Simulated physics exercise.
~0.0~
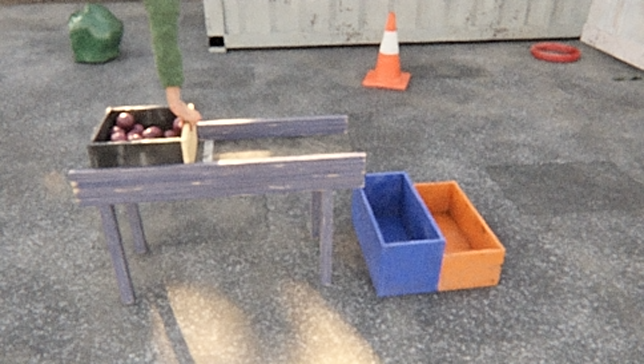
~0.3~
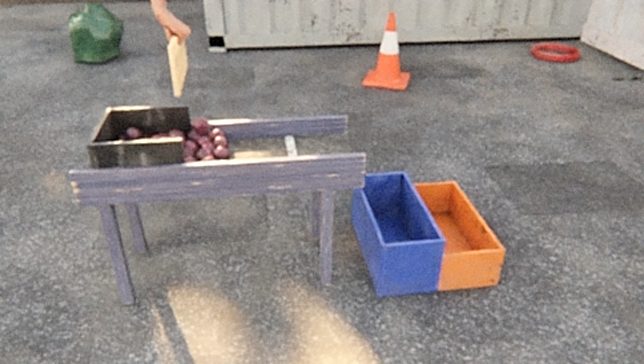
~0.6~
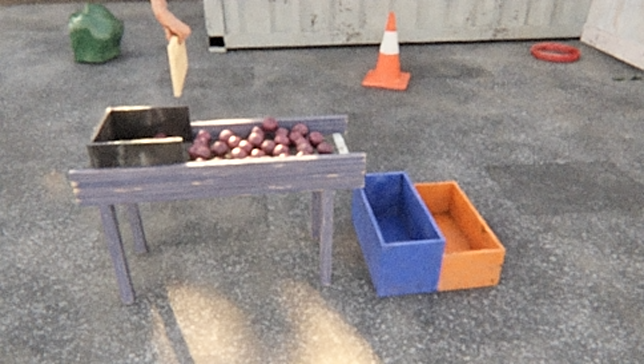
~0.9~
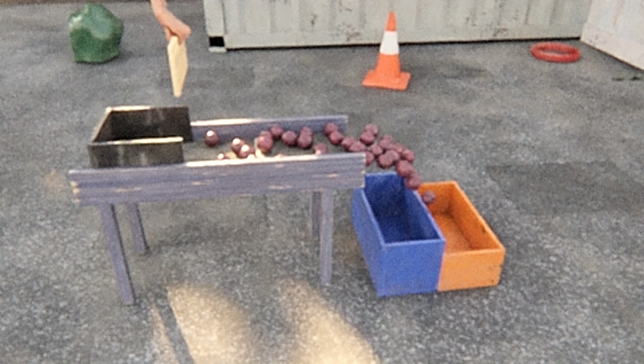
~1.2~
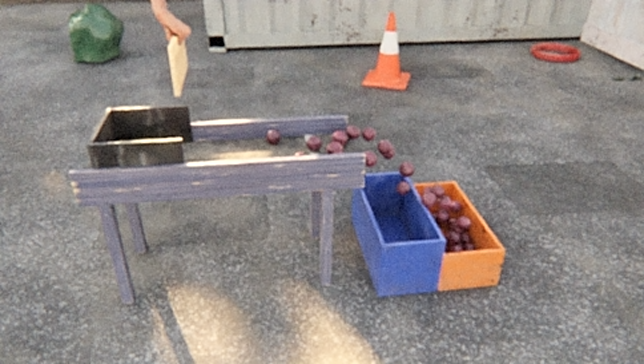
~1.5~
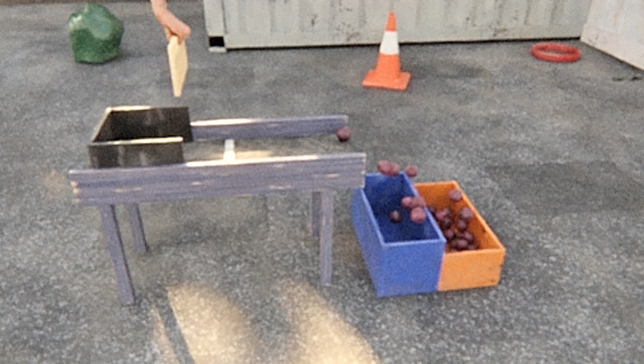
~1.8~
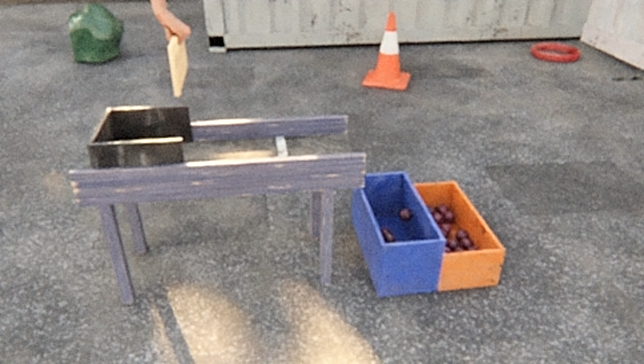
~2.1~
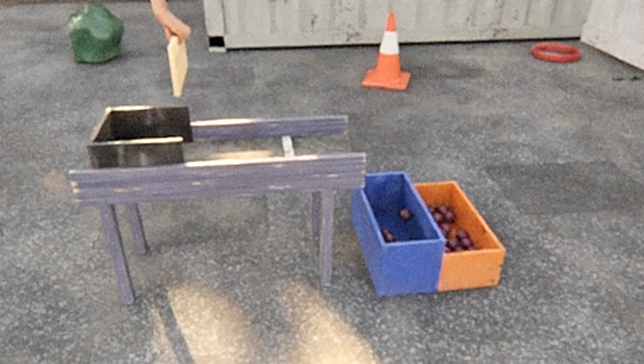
In this clip, a hand lifts a gate from a black pen, and dark red onions ride rightward along a belt between wooden rails and drop off its end. Most land in the orange tub, while a smaller share falls into the blue tote, leaving the belt empty.
